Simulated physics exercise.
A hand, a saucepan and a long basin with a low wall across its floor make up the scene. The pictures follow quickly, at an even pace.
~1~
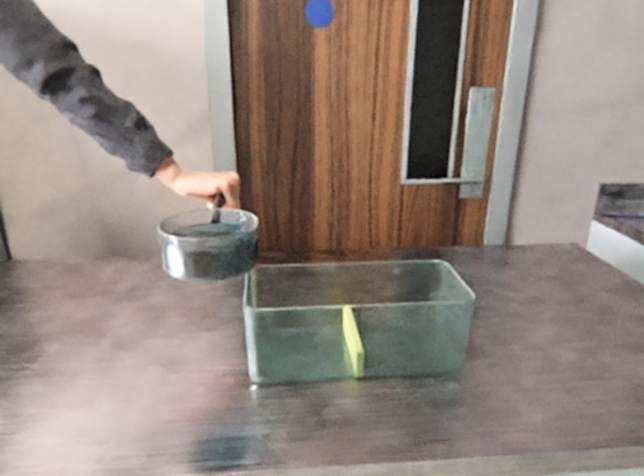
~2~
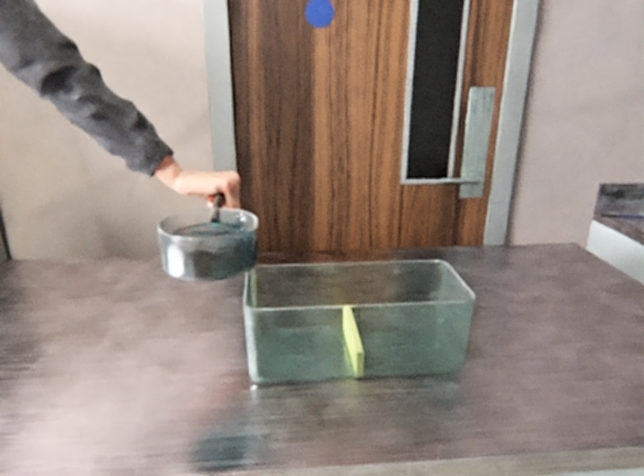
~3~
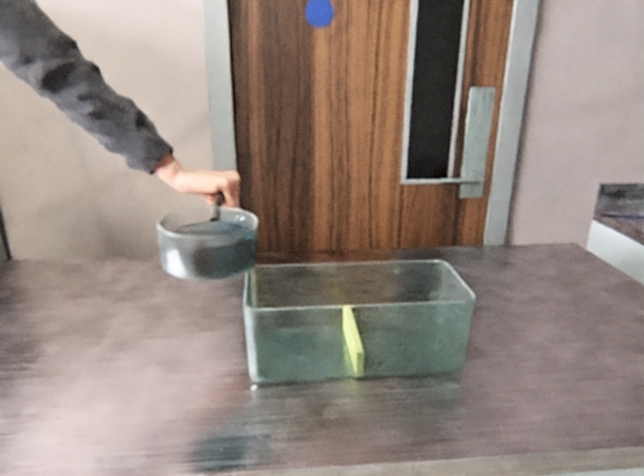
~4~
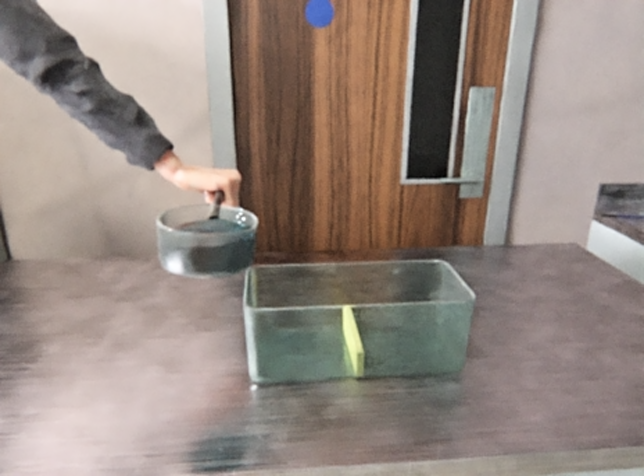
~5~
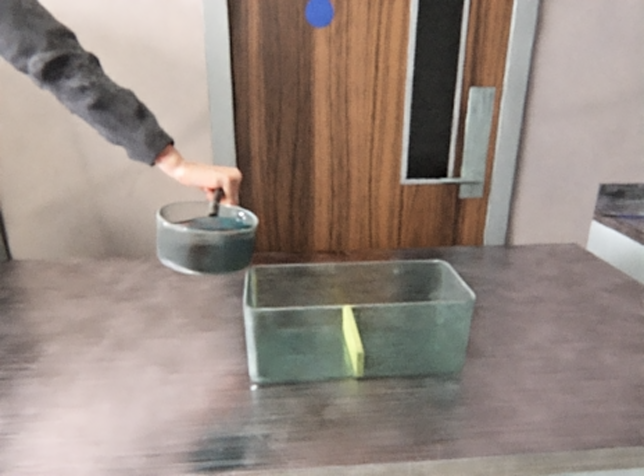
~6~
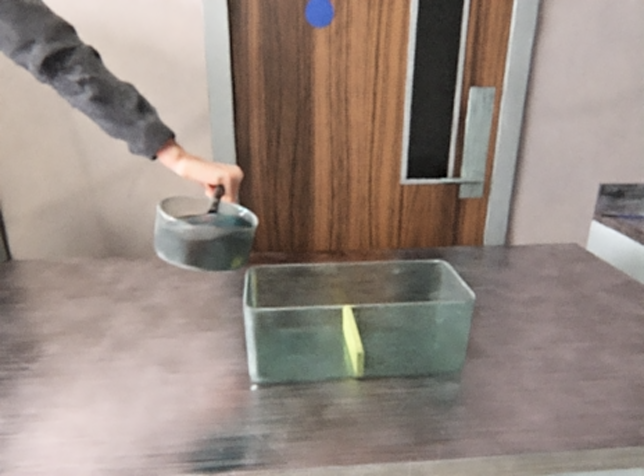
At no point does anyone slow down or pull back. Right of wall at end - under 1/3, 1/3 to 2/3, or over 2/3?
Under 1/3.
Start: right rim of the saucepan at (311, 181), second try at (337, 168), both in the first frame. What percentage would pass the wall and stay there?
First place gives some 90 %, second place some 90 %.
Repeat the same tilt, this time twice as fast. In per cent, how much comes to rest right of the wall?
I'd put it at some 15 percent.
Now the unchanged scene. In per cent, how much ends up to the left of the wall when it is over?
I'd say close to 95 per cent.
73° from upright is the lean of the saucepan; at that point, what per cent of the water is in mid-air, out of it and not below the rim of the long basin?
Near 40 in a hundred.
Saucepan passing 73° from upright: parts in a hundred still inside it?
It still holds around 50 per cent there.
A moment on, the saucepan is tipped part way and 50 per cent is still to pour, 11 is left of the wall and 0 right of it.
Next, the saucepan is tipped right over and 4 per cent is still to pour, 83 is left of the wall and 2 right of it.
Then the saucepan is tipped right over and 0 per cent is still to pour, 95 is left of the wall and 4 right of it.
Later the saucepan is tipped right over and 0 per cent is still to pour, 95 is left of the wall and 4 right of it.
At rest 95 per cent lies left of the wall, 4 right of it and 1 outside.
